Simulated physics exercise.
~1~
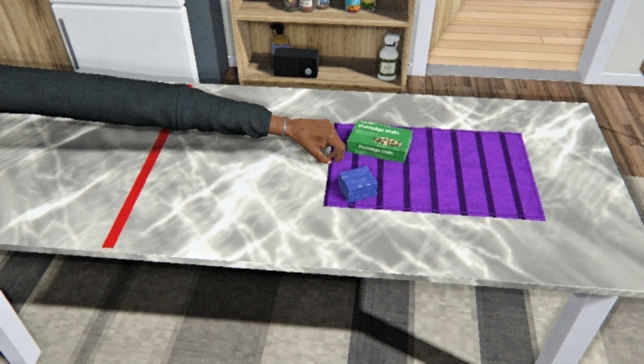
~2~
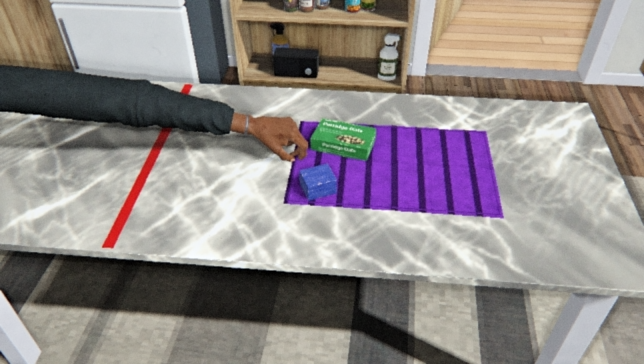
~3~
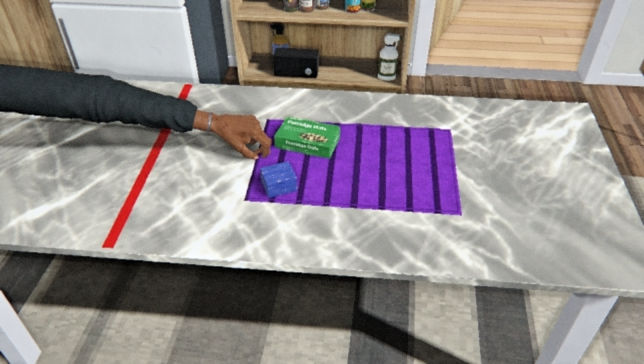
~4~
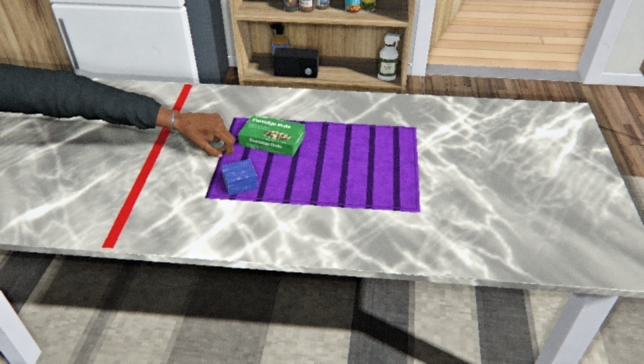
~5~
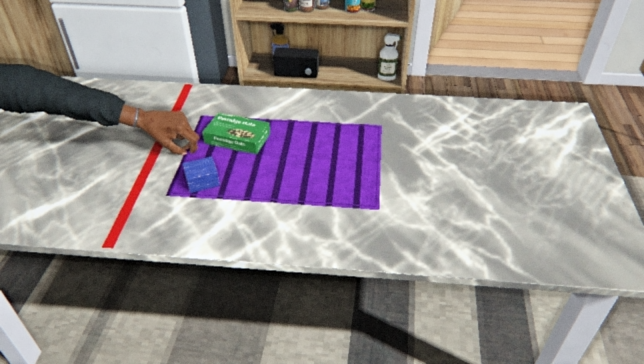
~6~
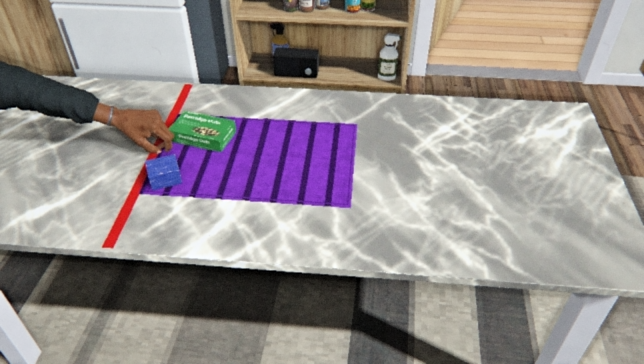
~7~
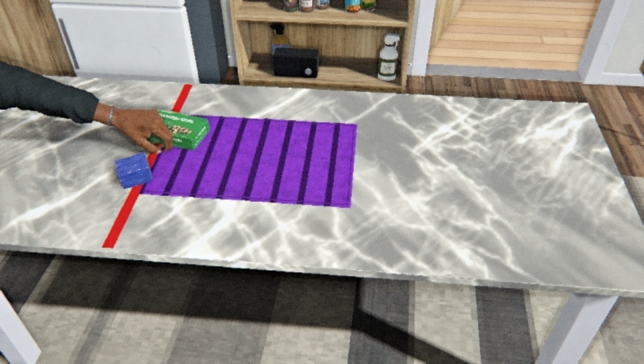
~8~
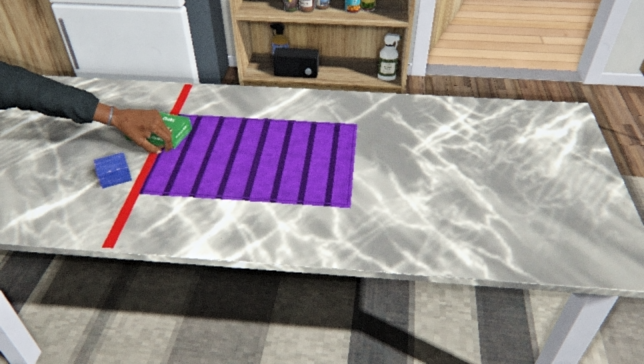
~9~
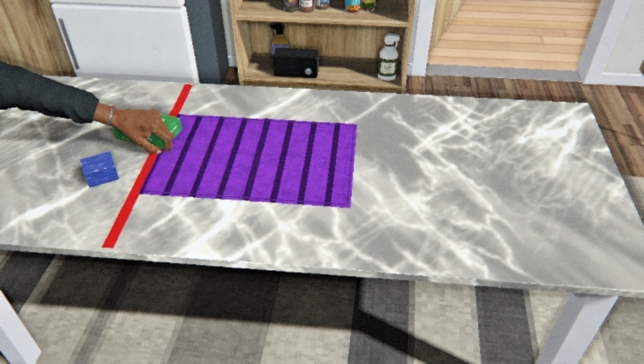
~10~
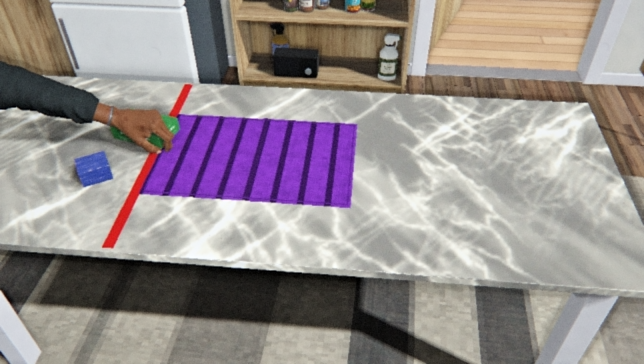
A hand pulls a purple cloth left to red tape, and both items slide off.
